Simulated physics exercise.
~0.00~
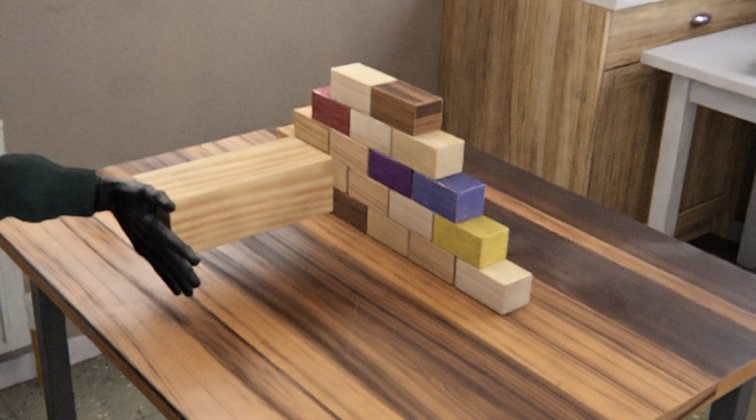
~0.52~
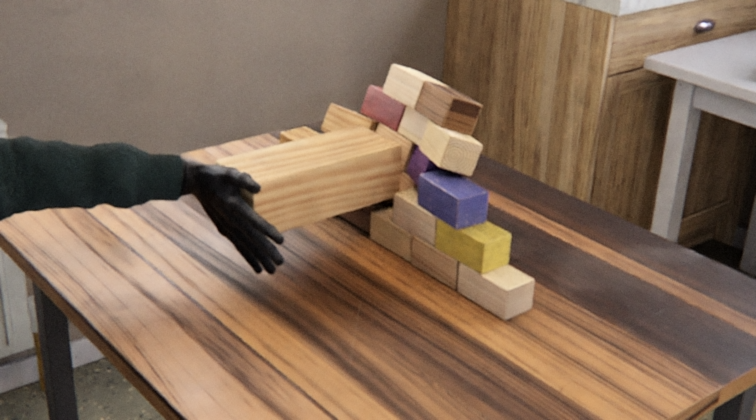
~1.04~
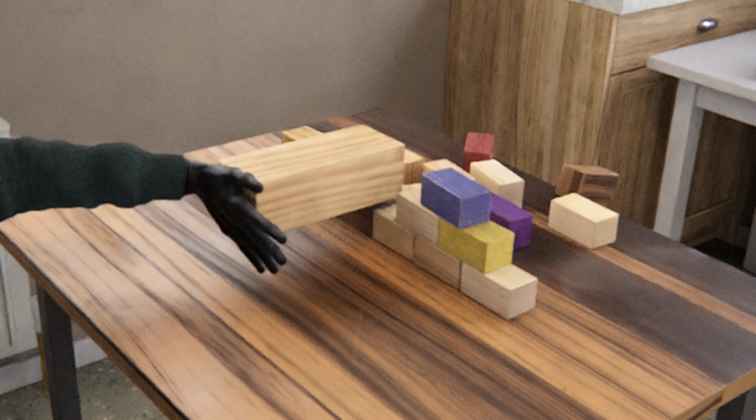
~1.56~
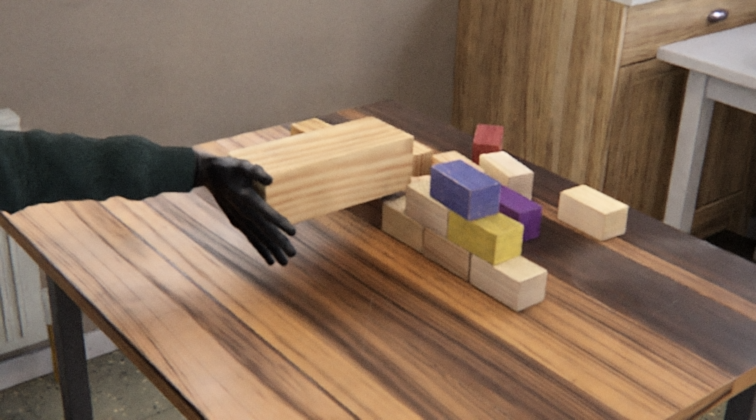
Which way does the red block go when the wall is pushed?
The red block moves to the right as it falls from the wall.
